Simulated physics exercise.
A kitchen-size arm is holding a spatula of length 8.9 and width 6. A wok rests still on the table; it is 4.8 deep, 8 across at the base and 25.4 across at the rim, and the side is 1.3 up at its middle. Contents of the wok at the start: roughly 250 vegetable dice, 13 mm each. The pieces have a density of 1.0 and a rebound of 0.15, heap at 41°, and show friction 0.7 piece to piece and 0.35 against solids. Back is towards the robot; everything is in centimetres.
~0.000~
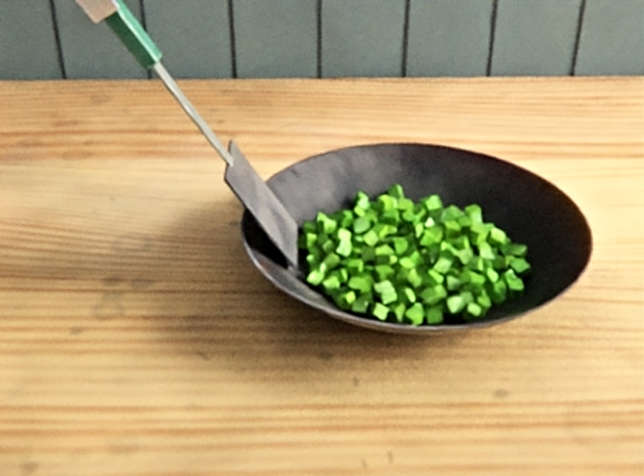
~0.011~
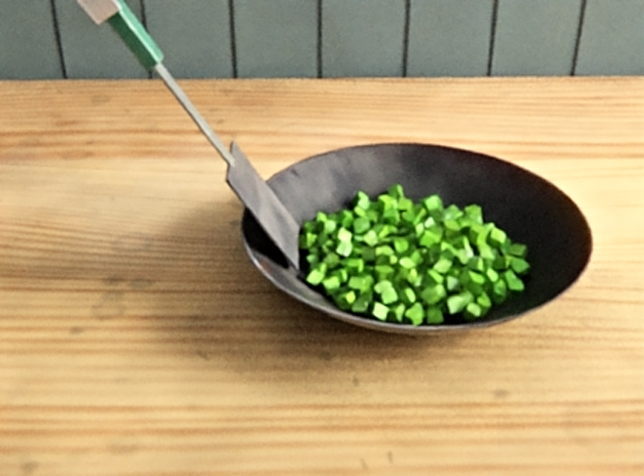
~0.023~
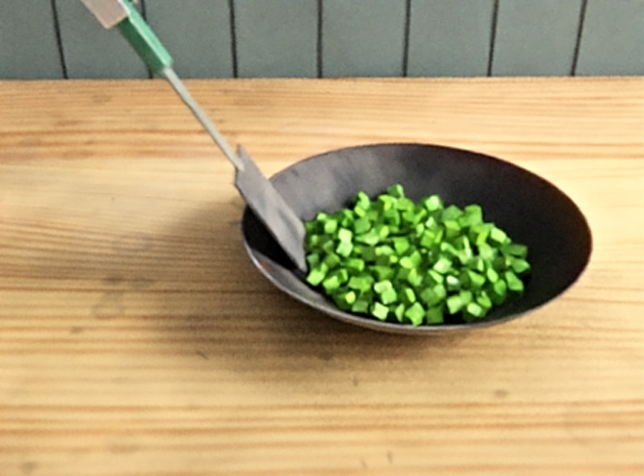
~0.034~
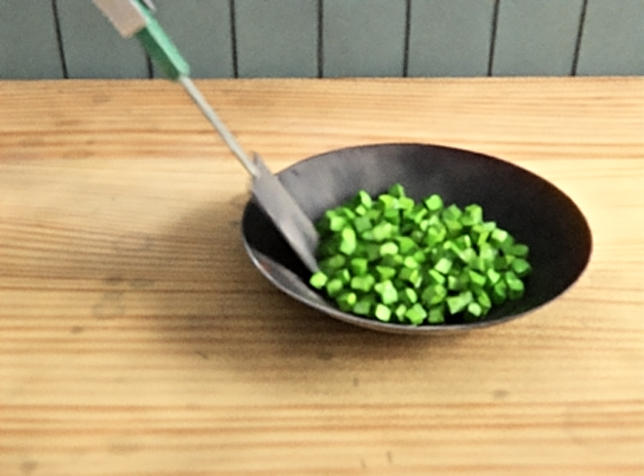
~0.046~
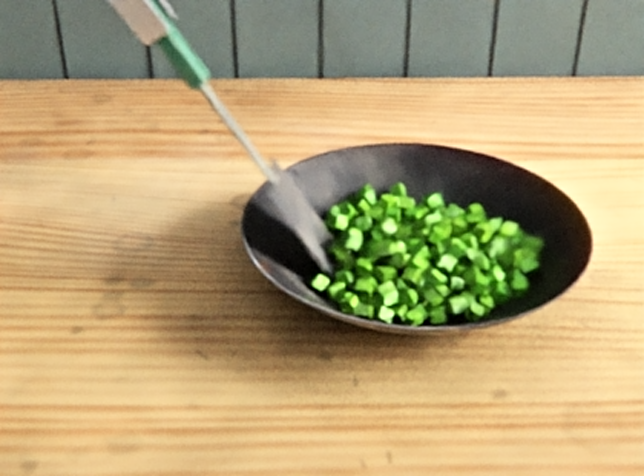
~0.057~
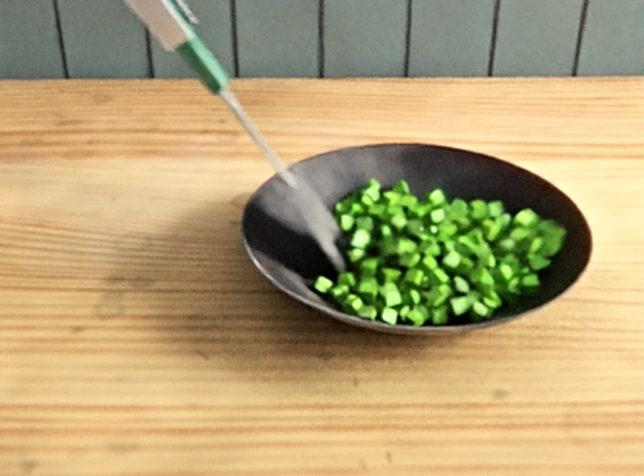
On a pale wooden table in front of grey-green boards, seen from slightly above by a still camera, sits a dark wok. Bright green vegetable dice lie heaped in it, and a spatula with a green grip slants in from the upper left. The spatula barely moves at first, then slides rightward inside the motionless wok, pushing some of the dice toward its right side.
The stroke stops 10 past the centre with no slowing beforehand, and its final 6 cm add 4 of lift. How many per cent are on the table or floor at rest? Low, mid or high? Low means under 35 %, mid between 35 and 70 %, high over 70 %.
Mid.
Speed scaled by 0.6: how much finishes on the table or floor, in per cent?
The share would be near 45 in a hundred.
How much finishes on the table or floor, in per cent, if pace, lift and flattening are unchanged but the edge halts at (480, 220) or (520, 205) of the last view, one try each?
About 20 and 40 per cent.
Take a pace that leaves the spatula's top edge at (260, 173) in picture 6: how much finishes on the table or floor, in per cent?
Estimate: Close to 45 %.
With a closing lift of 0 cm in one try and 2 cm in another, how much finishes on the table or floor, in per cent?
Roughly 50 per cent, then 50 per cent.
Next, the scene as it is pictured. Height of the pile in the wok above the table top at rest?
About 4.0 centimetres.
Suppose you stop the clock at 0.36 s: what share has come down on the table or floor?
My estimate is roughly 35 %.
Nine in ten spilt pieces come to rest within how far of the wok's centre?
Around 50 centimetres.
After 0.10 s, sloping 58°, highest piece 8 above the table; 239 in the wok, 7 on the blade or in flight.
After 0.14 s, sloping 58°, highest piece 11 above the table; 221 in the wok, 25 on the blade or in flight.
After 0.36 s, sloping 58°, highest piece 18 above the table; 125 in the wok, 84 on the table or floor, 37 on the blade or in flight.
After 1.41 s, sloping 58°, highest piece 4 above the table; 125 in the wok, 121 on the table or floor.
In the end, 125 in the wok, 121 on the table or floor. That is 49 % on the table or floor.
